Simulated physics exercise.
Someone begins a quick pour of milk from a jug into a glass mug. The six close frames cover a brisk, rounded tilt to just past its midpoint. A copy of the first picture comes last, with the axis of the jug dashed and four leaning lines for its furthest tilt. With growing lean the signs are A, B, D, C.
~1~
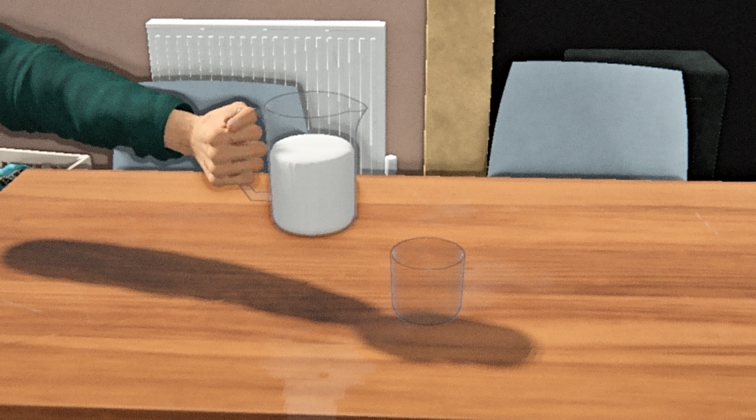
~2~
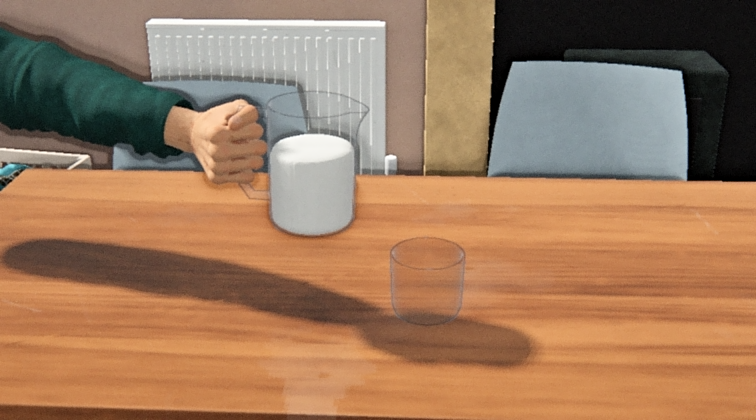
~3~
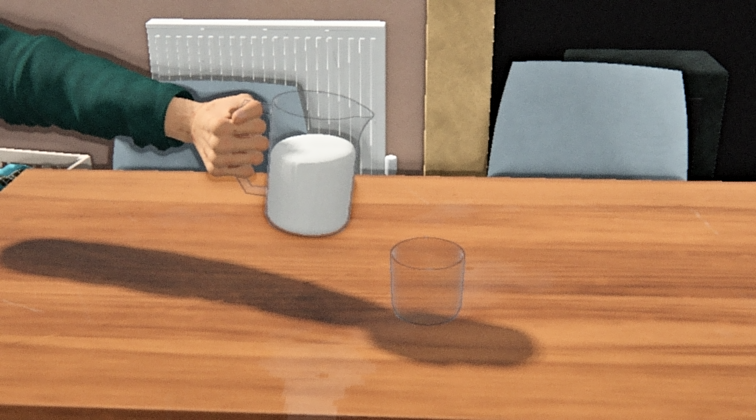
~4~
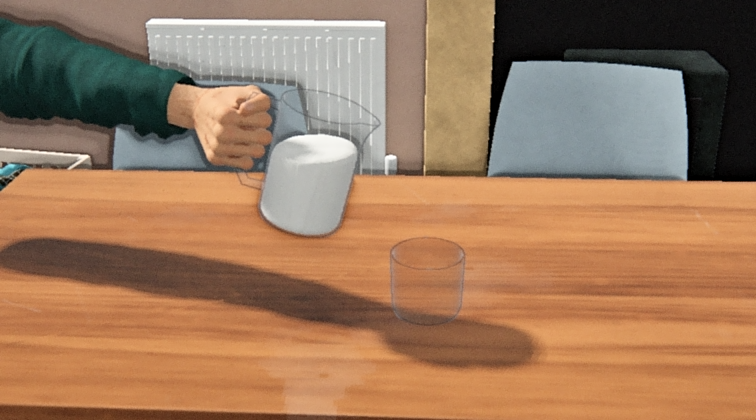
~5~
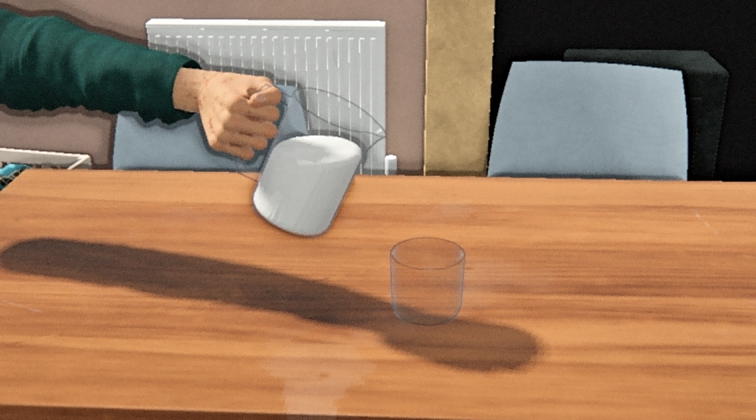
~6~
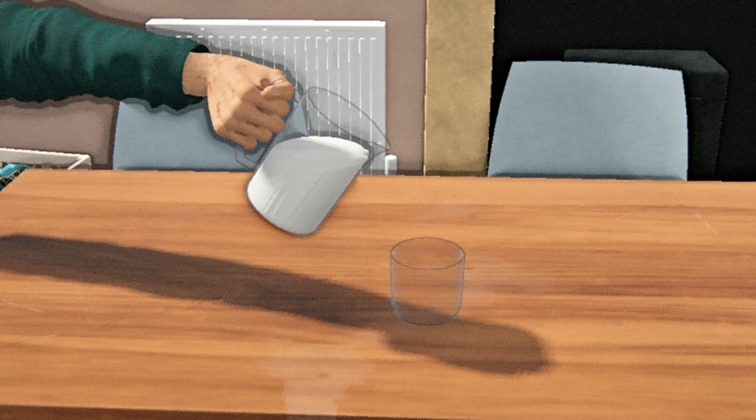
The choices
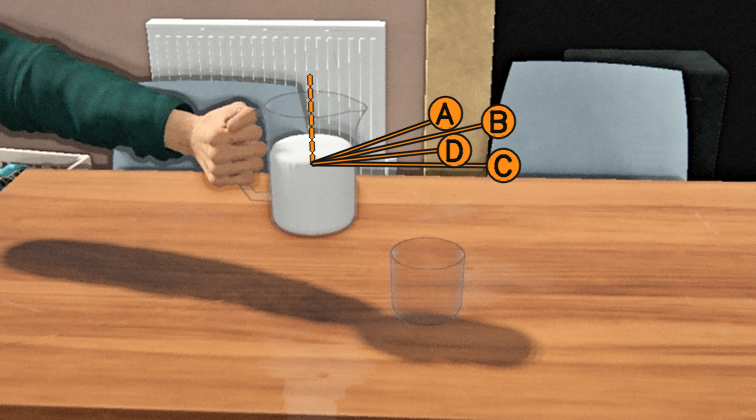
A hand in a green sleeve held a clear jug of milk upright over a wooden table, then tilted it steadily rightward toward an empty glass, with no milk leaving the jug.
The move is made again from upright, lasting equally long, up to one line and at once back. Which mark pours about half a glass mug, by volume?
Tilt A.
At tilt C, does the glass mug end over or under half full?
Over half.
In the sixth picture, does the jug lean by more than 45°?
No, it does not.
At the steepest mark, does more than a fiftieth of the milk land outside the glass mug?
Yes, it does.
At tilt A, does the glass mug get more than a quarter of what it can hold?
Yes.
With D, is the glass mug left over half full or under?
Over.
On the marked copy, A at (430, 121); B at (482, 125); C at (486, 165); D at (437, 150).
With A, the glass mug ends with about 55 % of what it can hold.
With B, the glass mug ends with about 78 % of what it can hold; 4 % of the milk is spilt.
With C, the glass mug ends with about 92 % of what it can hold; 24 % of the milk is spilt.
With D, the glass mug ends with about 83 % of what it can hold; 16 % of the milk is spilt.
